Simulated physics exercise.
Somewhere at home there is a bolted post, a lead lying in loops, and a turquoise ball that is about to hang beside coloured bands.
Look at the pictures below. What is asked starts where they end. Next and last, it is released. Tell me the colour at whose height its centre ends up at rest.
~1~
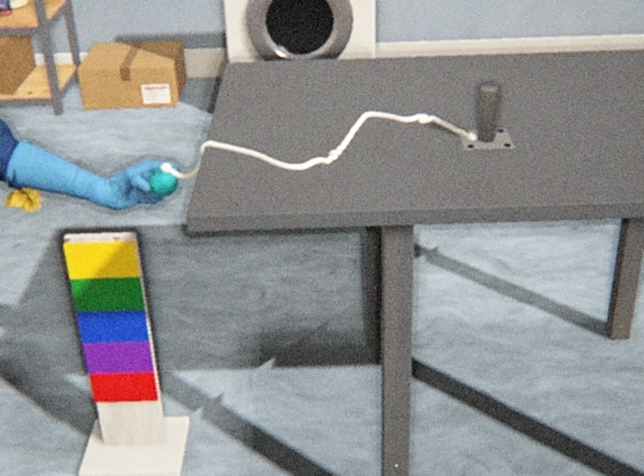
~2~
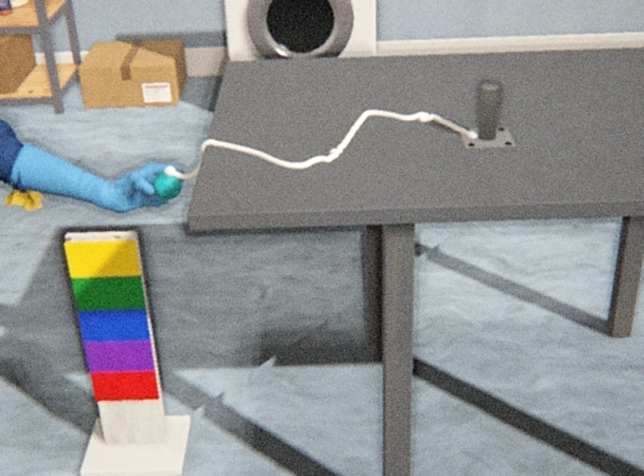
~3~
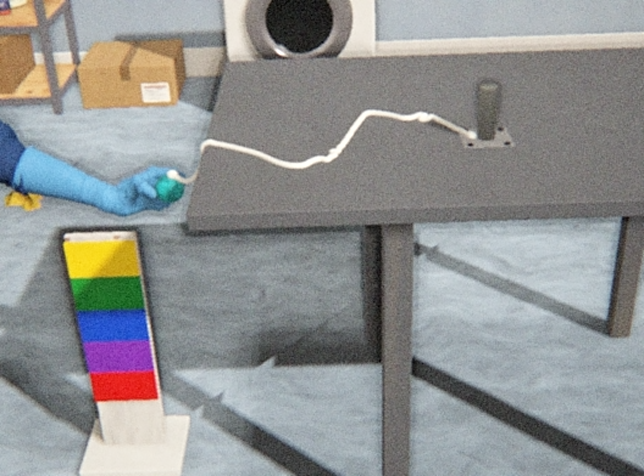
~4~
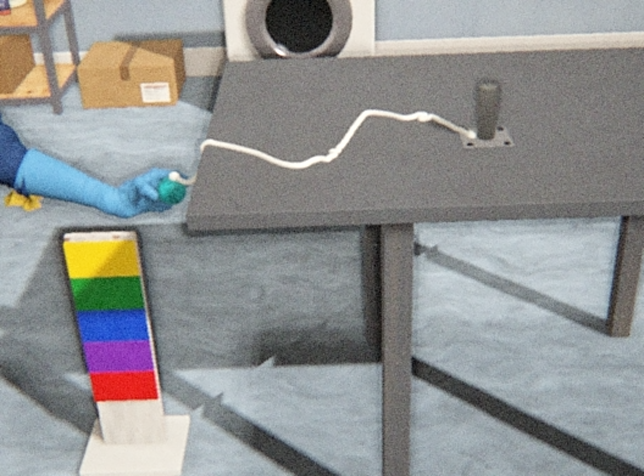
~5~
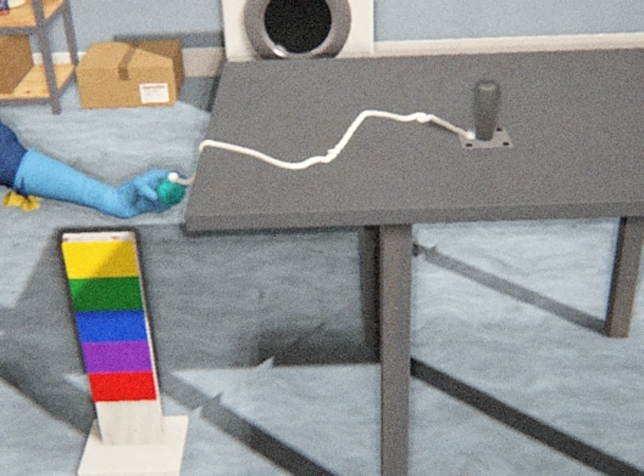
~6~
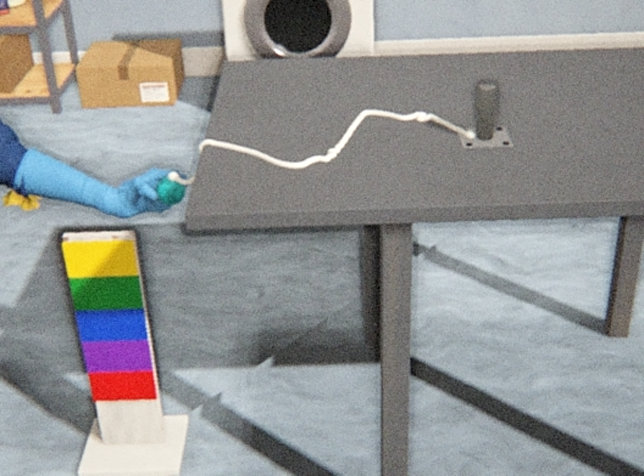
It ends up level with purple.
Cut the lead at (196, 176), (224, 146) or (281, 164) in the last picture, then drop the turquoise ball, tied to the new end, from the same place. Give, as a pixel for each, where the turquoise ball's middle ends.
Near (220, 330), (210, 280) and (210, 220).
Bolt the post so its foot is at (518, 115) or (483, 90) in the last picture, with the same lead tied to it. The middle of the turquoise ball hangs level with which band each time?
The first case gives blue, the second gives blue.
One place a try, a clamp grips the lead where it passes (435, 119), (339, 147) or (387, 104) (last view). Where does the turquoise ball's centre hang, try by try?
Approximately (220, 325), (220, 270) and (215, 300) respectively.
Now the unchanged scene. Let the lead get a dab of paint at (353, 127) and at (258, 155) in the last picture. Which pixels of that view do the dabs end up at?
First point (268, 137), second point (214, 230).
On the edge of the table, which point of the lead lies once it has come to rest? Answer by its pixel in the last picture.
It's near (330, 152) in the last picture.
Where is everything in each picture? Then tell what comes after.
The first frame shows turquoise ball (163, 182); yellow (102, 262); green (108, 295); blue (113, 328); purple (119, 359); red (124, 389).
The second frame shows turquoise ball (167, 185); lead through (446, 123) (393, 116) (348, 138) (305, 165) (233, 147).
The third frame shows turquoise ball (170, 189).
The fourth frame shows turquoise ball (172, 190); lead through (444, 123) (391, 116) (347, 138) (304, 165) (232, 147).
The fifth frame shows turquoise ball (171, 191).
The sixth frame shows turquoise ball (171, 191); lead through (443, 123) (390, 115) (346, 138) (302, 165) (231, 147).
Early on, ball near (200, 322); level with blue.
Midway, ball near (244, 336); level with purple.
Near the end, ball near (216, 348); level with purple.
Finally, ball near (227, 346); level with purple. Its middle rests at the purple band.
